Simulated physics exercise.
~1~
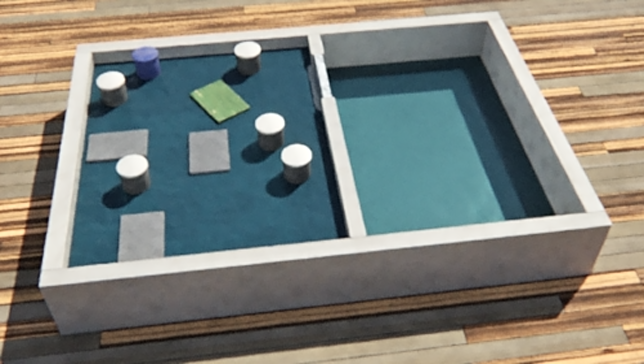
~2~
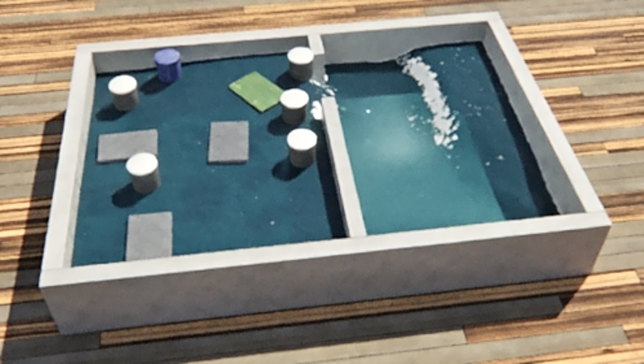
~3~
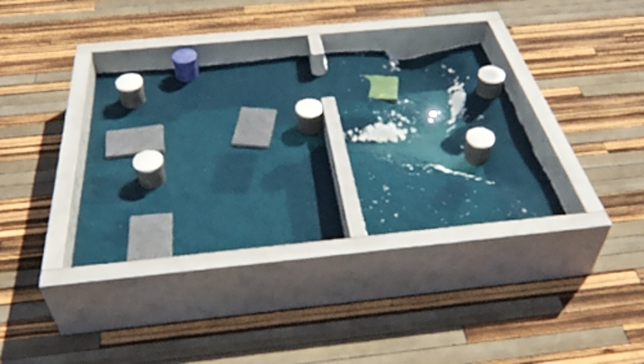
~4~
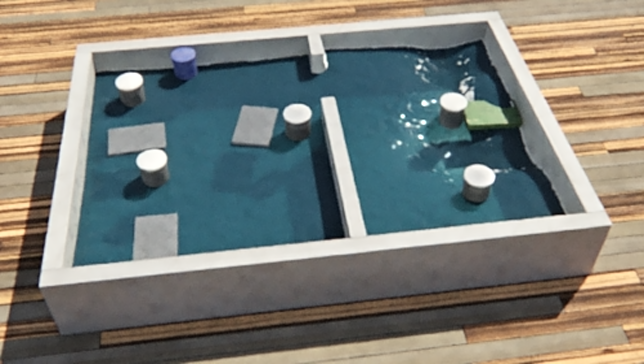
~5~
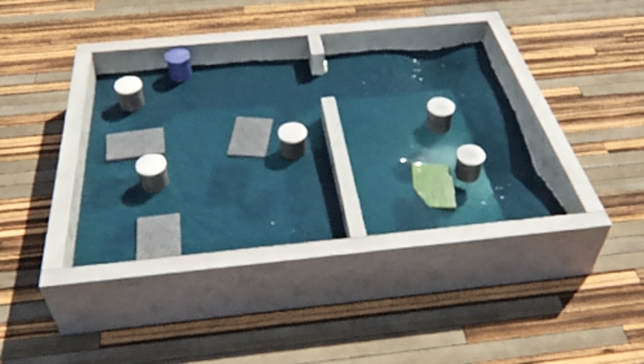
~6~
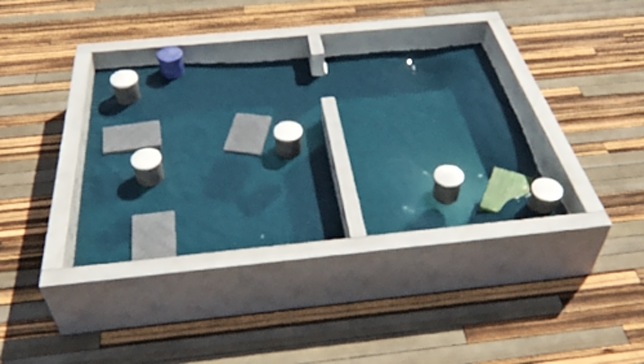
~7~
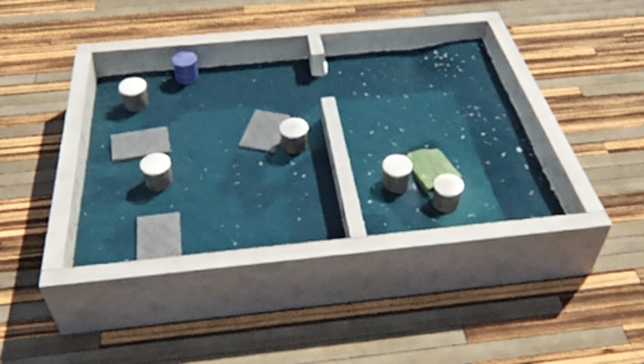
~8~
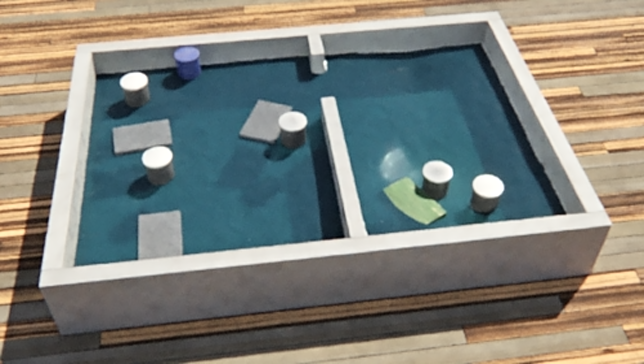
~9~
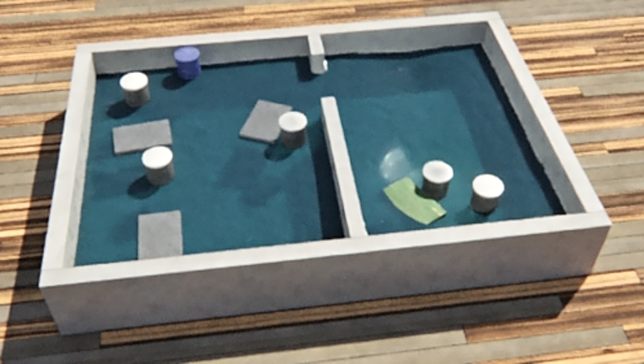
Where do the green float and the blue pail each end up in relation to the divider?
The green float ends up past the divider, floating in the right pool near the front. The blue pail does not get across and stays afloat near the back wall of the left pool.
Green float and two white pails drifting through a divider's gap into the right pool, circling, then settling near the front.
